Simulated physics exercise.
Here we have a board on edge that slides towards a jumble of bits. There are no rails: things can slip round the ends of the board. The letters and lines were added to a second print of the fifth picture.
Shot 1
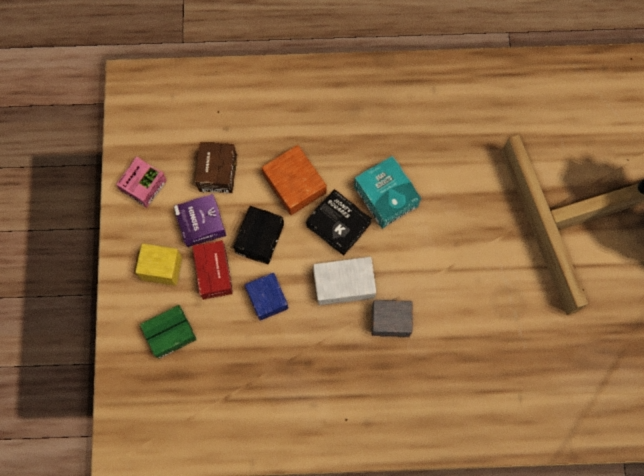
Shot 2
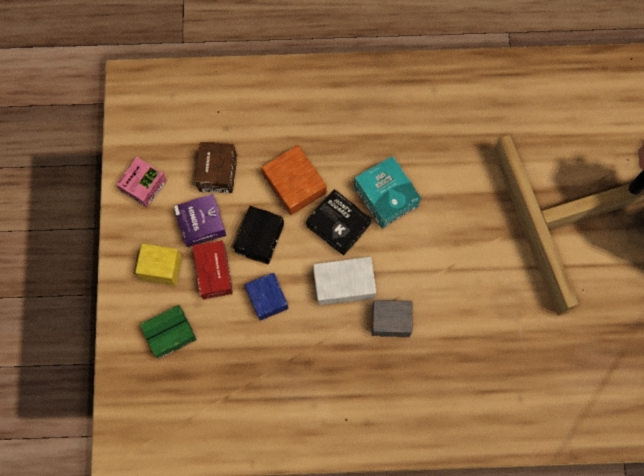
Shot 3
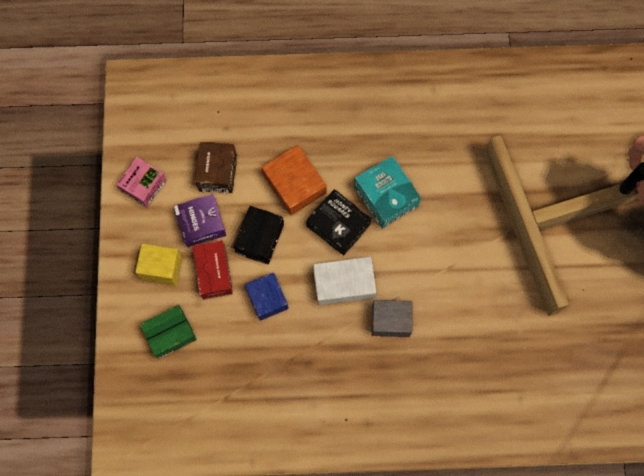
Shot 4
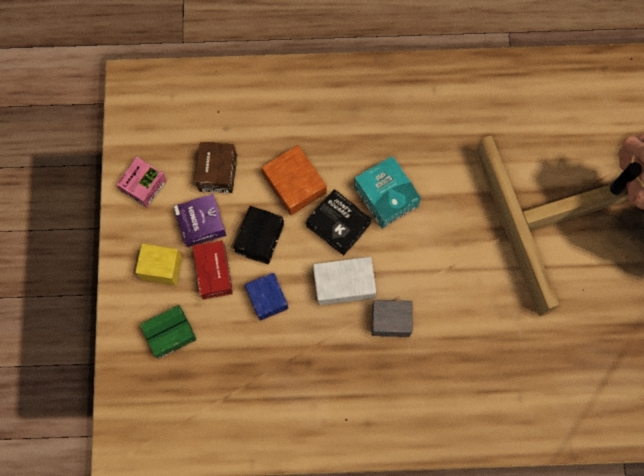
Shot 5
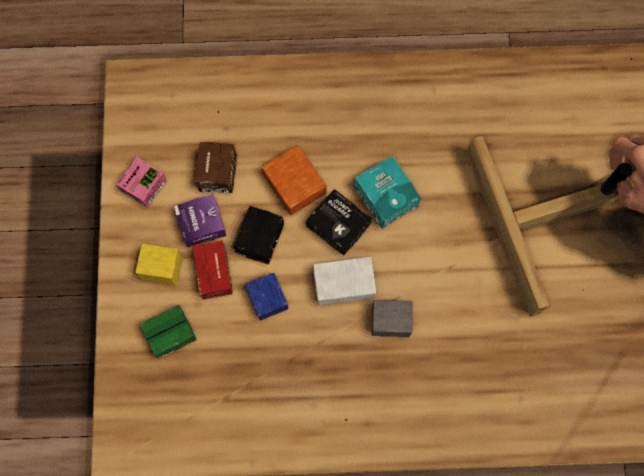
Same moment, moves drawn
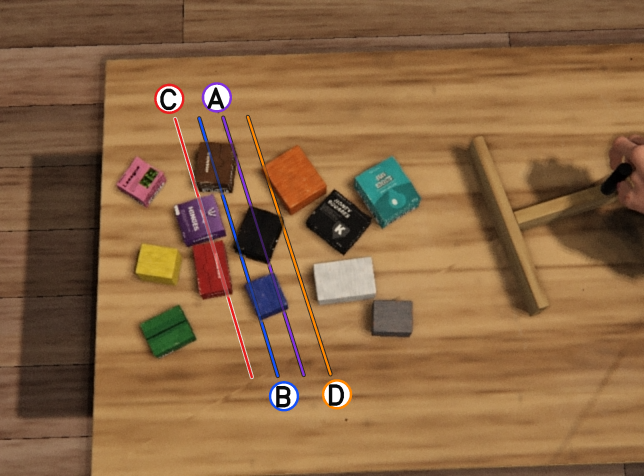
A hand slides a wooden board on edge slowly left across the table toward scattered blocks.
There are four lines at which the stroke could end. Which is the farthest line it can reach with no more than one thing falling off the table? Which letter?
As far as mark B.
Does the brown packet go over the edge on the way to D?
No.
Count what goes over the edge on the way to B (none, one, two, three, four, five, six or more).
By then, one.
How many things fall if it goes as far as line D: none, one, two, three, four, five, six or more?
In all, none.
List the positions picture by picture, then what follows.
In the first frame, yellow block (160, 265); red box (213, 270); orange block (294, 180).
In the second frame, board (538, 219); turquoise packet (387, 192).
In the third frame, board (529, 219); brown packet (216, 168).
In the fourth frame, board (519, 219); pink packet (142, 182).
In the fifth frame, board (510, 219); blue block (267, 297); grey block (392, 318); white block (344, 281).
On the marked copy, A at (262, 241); B at (237, 242); C at (212, 243); D at (287, 240).
Following B. Soon after the start, board (412, 223); turquoise packet (365, 191); black packet (328, 227).
Later, board (313, 226); pink packet (136, 184); yellow block (144, 268).
In the end, board (239, 228); pink packet over the edge; brown packet (105, 173); one fallen.
As for the rest, A is within the limit but short; C drops two; D is within the limit but short.
